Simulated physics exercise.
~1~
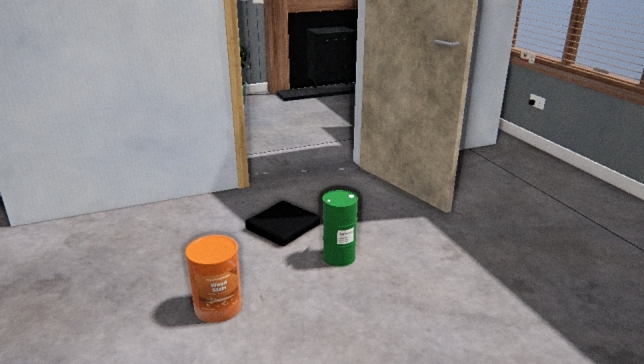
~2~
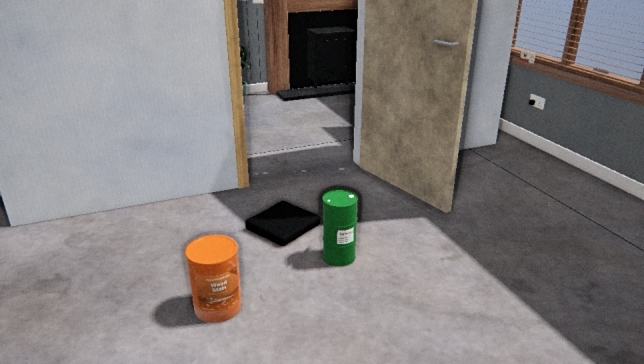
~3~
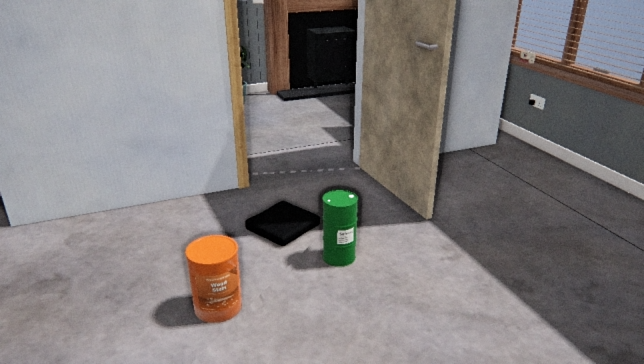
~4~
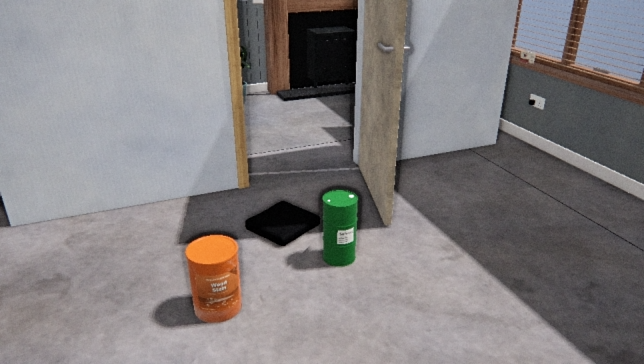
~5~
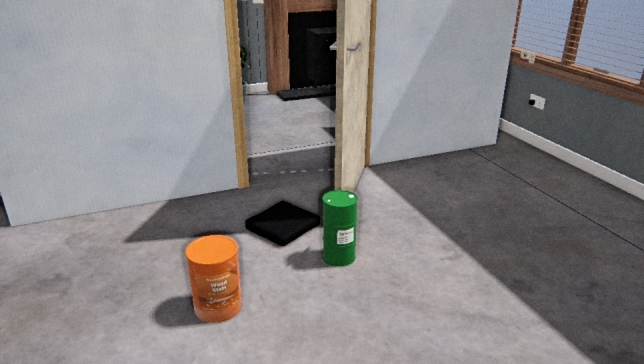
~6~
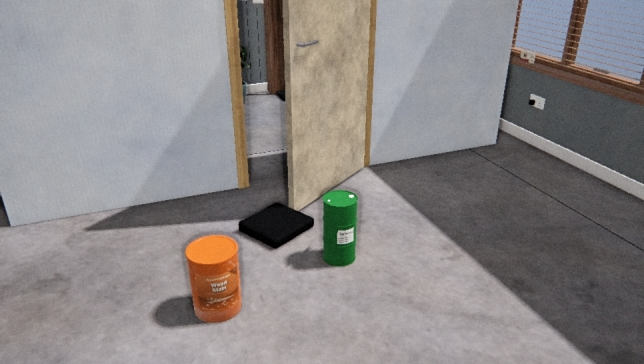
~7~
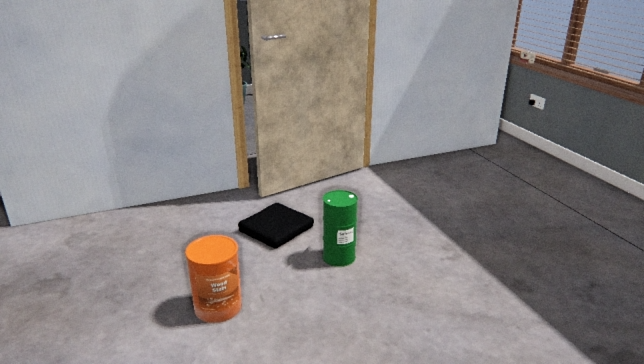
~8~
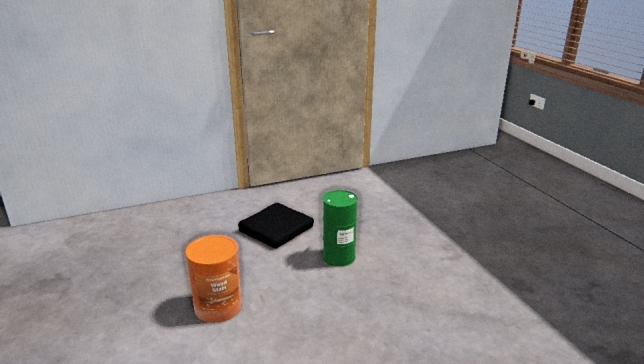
In the video, a wide-open door swings steadily toward its frame past a black cushion, an orange pail and a green canister on the grey floor, the cushion shifting slightly as it passes, and ends fully closed with the pail and canister still in place.
